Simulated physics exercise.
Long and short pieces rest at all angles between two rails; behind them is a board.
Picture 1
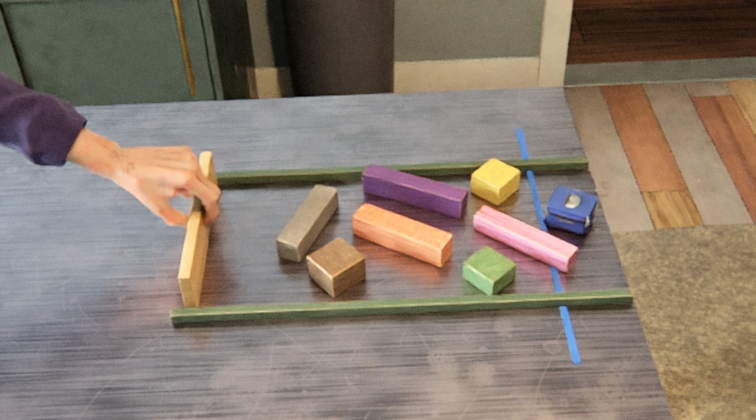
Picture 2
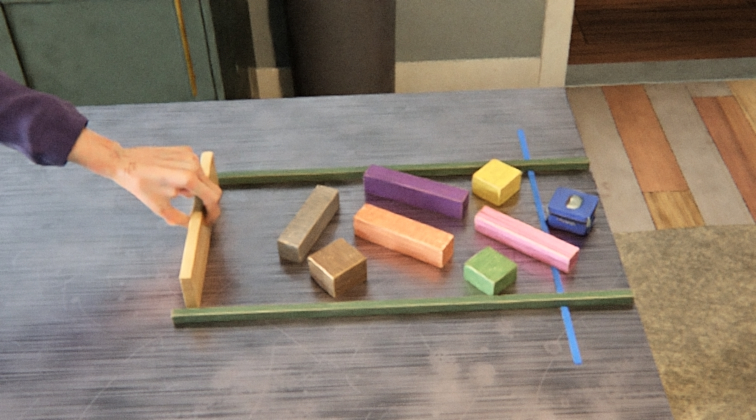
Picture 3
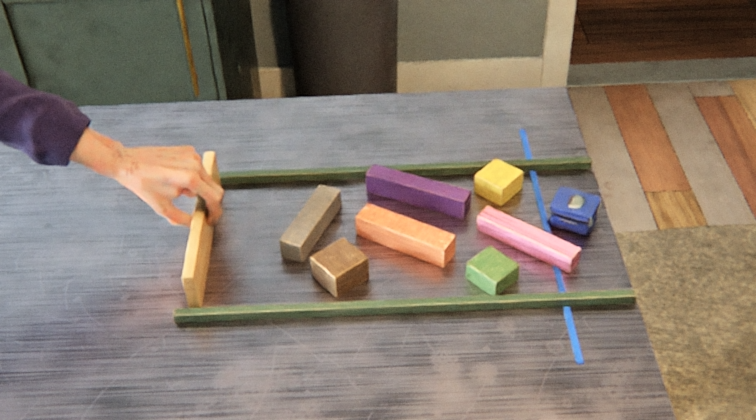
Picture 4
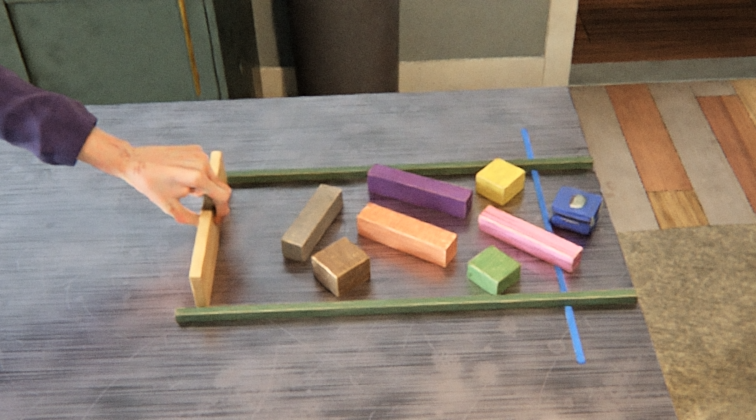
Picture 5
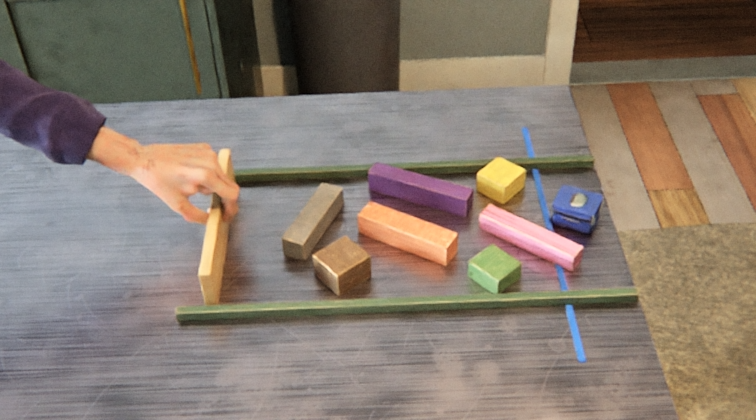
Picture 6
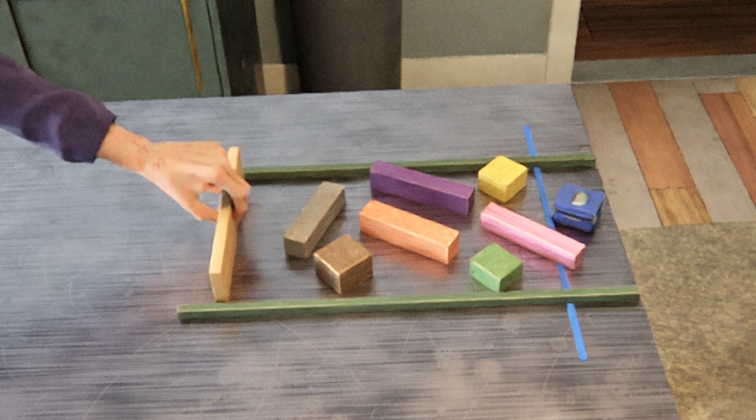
A hand slides a wooden board slightly right between two rails toward scattered, unmoving coloured blocks.
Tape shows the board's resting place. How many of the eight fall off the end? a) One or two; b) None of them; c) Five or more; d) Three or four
Three or four.
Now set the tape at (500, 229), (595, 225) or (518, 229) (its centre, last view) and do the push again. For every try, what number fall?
Respectively, 0, 6 and 1.
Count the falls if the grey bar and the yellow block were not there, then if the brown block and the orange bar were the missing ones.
You'd see 2 fallen, and 1 in the other try.
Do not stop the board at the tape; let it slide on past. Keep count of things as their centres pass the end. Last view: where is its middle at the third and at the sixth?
At (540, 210) for the third, at (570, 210) for the sixth.
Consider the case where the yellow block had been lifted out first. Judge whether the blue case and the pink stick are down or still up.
As for the blue case, it topples off; as for the pink stick, it topples off.
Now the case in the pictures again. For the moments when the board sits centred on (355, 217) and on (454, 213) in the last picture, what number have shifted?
At first I count 3, and then 7.
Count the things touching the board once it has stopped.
That would be 3 of them.
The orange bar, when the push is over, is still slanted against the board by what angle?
It sits some 10° out of line.
Early on, none off yet; blue case at rest near (578, 209); pink stick at rest near (531, 235); yellow block at rest near (502, 179).
A while later, none off yet; blue case at rest near (578, 209); pink stick travelled a little near (558, 240); yellow block travelled about its own width near (526, 175).
Finally, the number that fall off is three or four; lost, yellow block, pink stick and blue case.
